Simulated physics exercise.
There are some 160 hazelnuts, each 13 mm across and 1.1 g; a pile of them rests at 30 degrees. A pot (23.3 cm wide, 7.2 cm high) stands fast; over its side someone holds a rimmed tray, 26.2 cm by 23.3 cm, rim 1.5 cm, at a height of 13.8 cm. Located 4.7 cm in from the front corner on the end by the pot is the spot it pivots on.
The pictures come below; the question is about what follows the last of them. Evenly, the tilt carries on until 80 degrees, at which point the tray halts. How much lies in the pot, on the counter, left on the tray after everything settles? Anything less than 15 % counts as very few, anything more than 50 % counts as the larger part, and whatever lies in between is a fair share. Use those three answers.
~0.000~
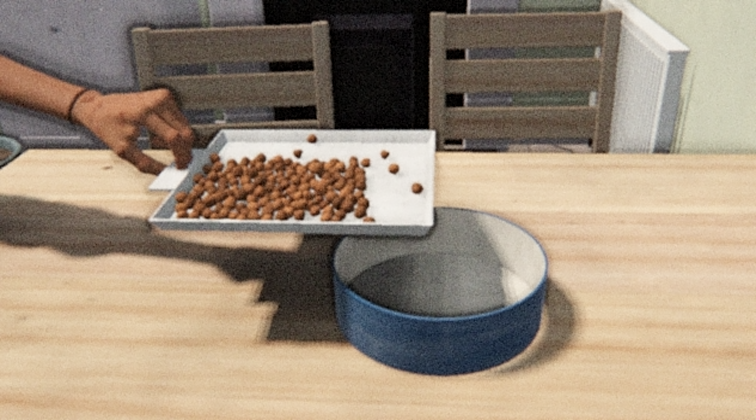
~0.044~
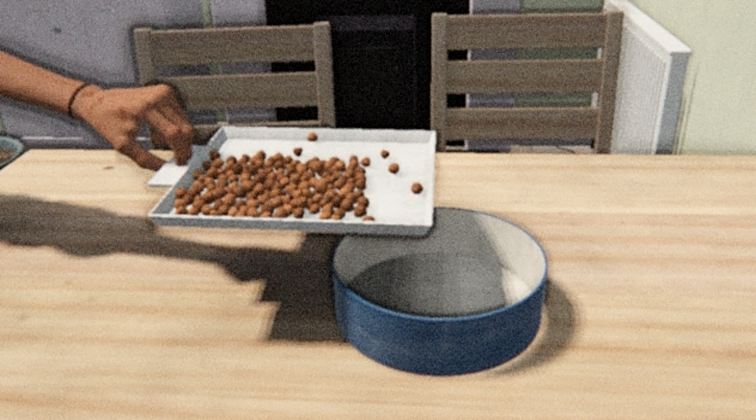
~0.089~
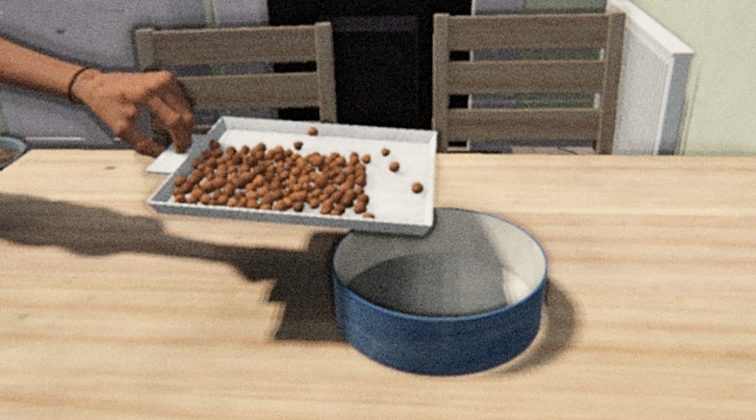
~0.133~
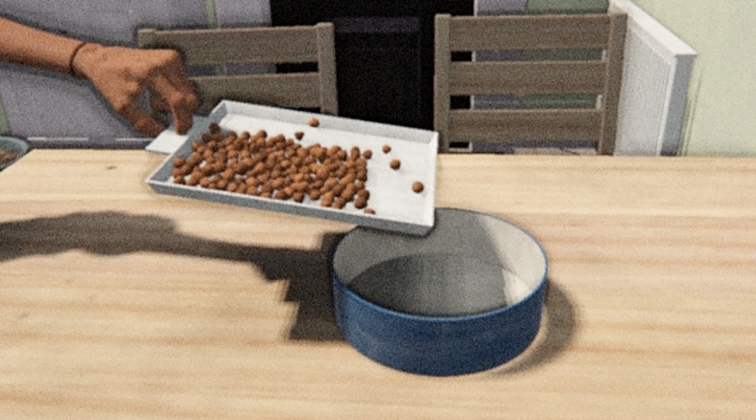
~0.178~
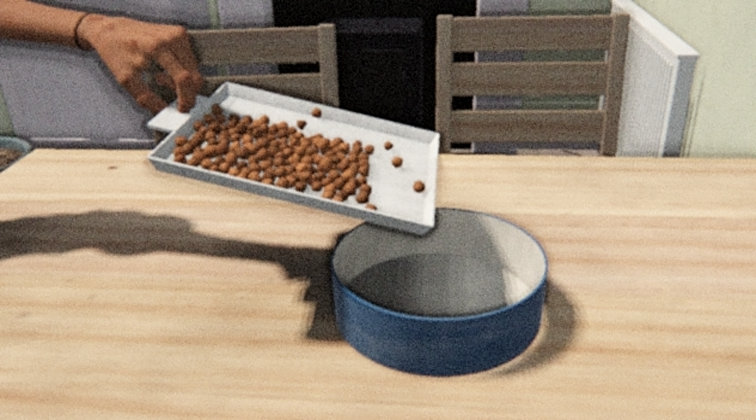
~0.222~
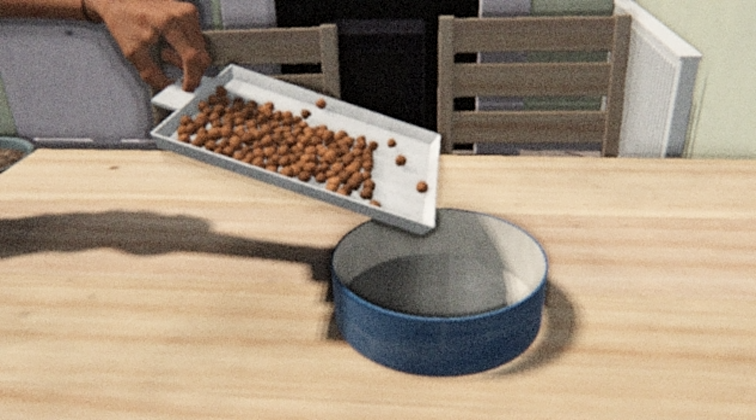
Pot: The larger part. Counter: A fair share. Tray: Very few.
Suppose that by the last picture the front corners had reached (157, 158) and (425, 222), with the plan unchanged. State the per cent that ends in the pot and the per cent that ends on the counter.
In the pot: 90 per cent; on the counter: 10 per cent.
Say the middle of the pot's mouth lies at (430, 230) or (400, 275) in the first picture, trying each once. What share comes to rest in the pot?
Estimates: 65 % and 40 %, in that order.
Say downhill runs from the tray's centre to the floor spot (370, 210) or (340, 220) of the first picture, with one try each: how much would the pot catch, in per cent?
I'd put it at about 75 per cent for the first tilt and about 55 per cent for the second.
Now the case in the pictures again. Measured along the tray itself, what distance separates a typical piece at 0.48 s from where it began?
By then it sits near 8 cm from where it began.
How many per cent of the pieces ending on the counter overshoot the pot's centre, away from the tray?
Near 100 in a hundred.
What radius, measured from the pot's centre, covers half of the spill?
Close to 26 cm, give or take.
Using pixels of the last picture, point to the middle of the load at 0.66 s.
Close to pixel (462, 194).
After 0.48 s, tilt 49 degrees; the tray holds 100 %, the pot 0 %.
Then, at 0.66 s, tilt 70 degrees; the tray holds 45 %, the pot 20 %.
After 0.95 s, tilt 80 degrees; the tray holds 0 %, the pot 75 %.
In the end, at 1.9 s, pot 75 %, counter 25 %, tray 0 %.
